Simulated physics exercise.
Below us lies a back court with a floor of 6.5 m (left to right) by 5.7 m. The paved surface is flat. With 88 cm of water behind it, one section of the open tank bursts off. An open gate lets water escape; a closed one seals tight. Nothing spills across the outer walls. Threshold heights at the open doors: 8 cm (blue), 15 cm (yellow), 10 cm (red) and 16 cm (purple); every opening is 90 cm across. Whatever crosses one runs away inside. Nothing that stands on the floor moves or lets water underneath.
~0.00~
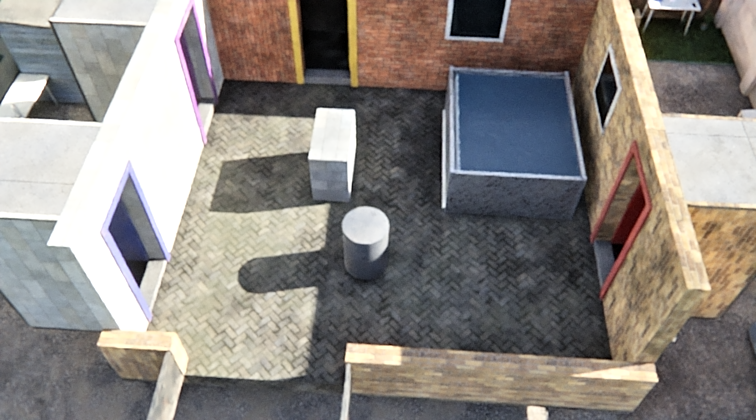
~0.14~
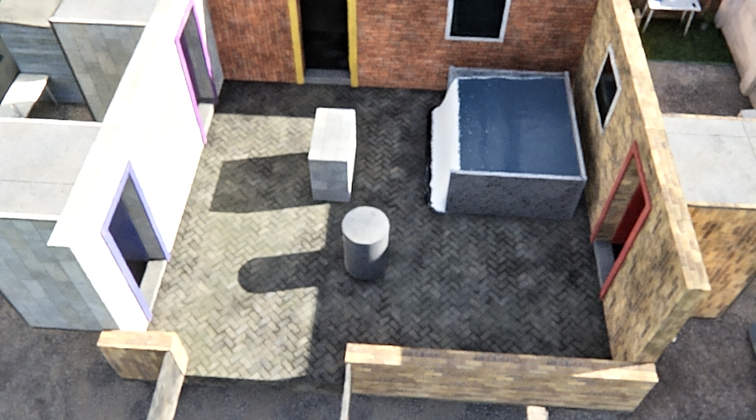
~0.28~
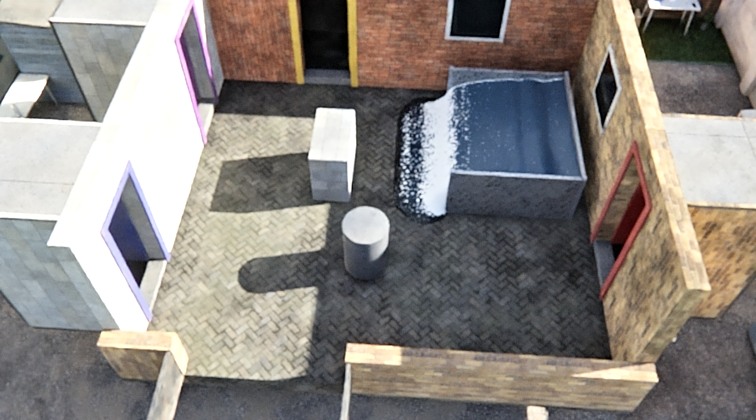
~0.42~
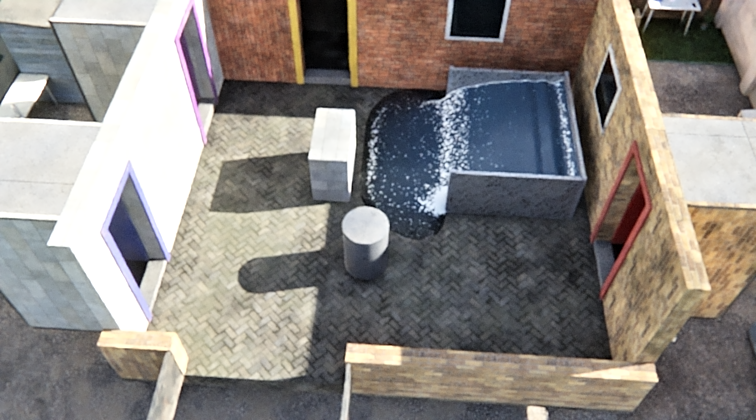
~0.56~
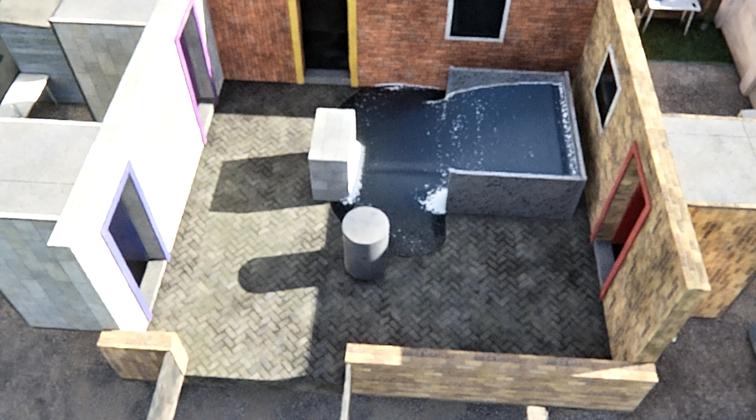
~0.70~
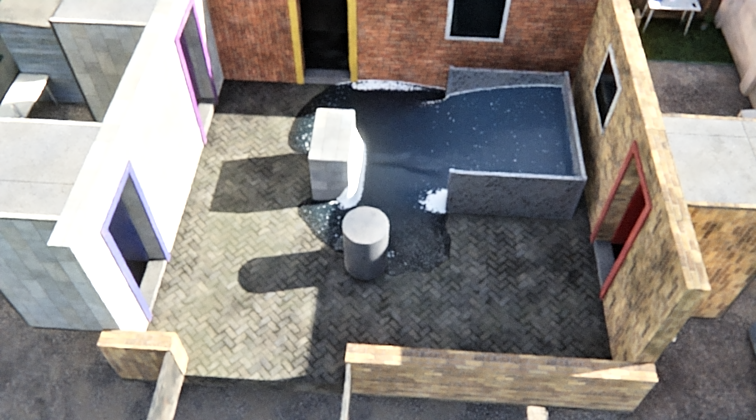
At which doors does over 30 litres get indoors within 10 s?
Within that time: At the blue door it exceeds the limit; at the yellow door it goes over the limit; at the red door it stays under the limit; at the purple door it exceeds the limit.
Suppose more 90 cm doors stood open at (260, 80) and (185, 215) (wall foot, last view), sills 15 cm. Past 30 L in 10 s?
In that order: Past it, not over.
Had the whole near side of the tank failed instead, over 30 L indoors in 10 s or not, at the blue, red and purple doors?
Against that limit: Blue past it, red over, purple under.
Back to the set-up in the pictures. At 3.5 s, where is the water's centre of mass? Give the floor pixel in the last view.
Near (347, 178).
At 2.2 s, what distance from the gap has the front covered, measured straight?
Some 5.8 m out.
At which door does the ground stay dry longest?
Last comes the red one.
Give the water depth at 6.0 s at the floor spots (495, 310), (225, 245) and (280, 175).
Roughly 2, 5 and 6 cm, in turn.
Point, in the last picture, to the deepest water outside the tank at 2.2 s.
At about (231, 90).
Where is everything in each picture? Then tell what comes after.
In the first frame, still water, 88 cm deep, in the open tank at (512, 123).
In the second frame, water pours out at (450, 143) and has run 1.2 m, to (443, 107); typically 7 cm deep outside, 88 cm at the open tank's back.
In the third frame, the front is at (420, 101), 1.5 m from the gap at (450, 145); 2.0 m2 of floor is under water; 86 cm left at the back of the open tank.
In the fourth frame, the front is at (405, 92), 1.8 m from the gap at (449, 147); 3.9 m2 of floor is under water; 79 cm left at the back of the open tank.
In the fifth frame, water pours out at (449, 148) and has run 2.2 m, to (370, 88); typically 12 cm deep outside, 75 cm at the open tank's back.
In the sixth frame, water pours out at (449, 148) and has run 2.8 m, to (299, 120); typically 11 cm deep outside, 72 cm at the open tank's back.
After 1.4 s water covers 45 % of the floor and is deepest (57 cm) near (357, 169); blue door not reached, yellow door 19 cm at the sill, 0 L in, red door not reached, purple door 22 cm at the sill, 28 L in.
After 2.2 s water covers 65 % of the floor and is deepest (61 cm) near (231, 90); blue door 17 cm at the sill, 8 L in, yellow door 32 cm at the sill, 27 L in, red door not reached, purple door 36 cm at the sill, 109 L in.
After 3.5 s water covers 85 % of the floor and is deepest (32 cm) near (191, 311); blue door 19 cm at the sill, 82 L in, yellow door 19 cm at the sill, 92 L in, red door 2 cm at the sill, 0 L in, purple door 28 cm at the sill, 214 L in.
After 6.0 s water covers 95 % of the floor and is deepest (18 cm) near (154, 308); blue door 13 cm at the sill, 144 L in, yellow door 11 cm at the sill, 98 L in, red door 6 cm at the sill, 0 L in, purple door 12 cm at the sill, 249 L in.
After 10.0 s water covers 100 % of the floor and is deepest (13 cm) near (610, 348); blue door 8 cm at the sill, 173 L in, yellow door 6 cm at the sill, 98 L in, red door 8 cm at the sill, 1 L in, purple door 6 cm at the sill, 249 L in.
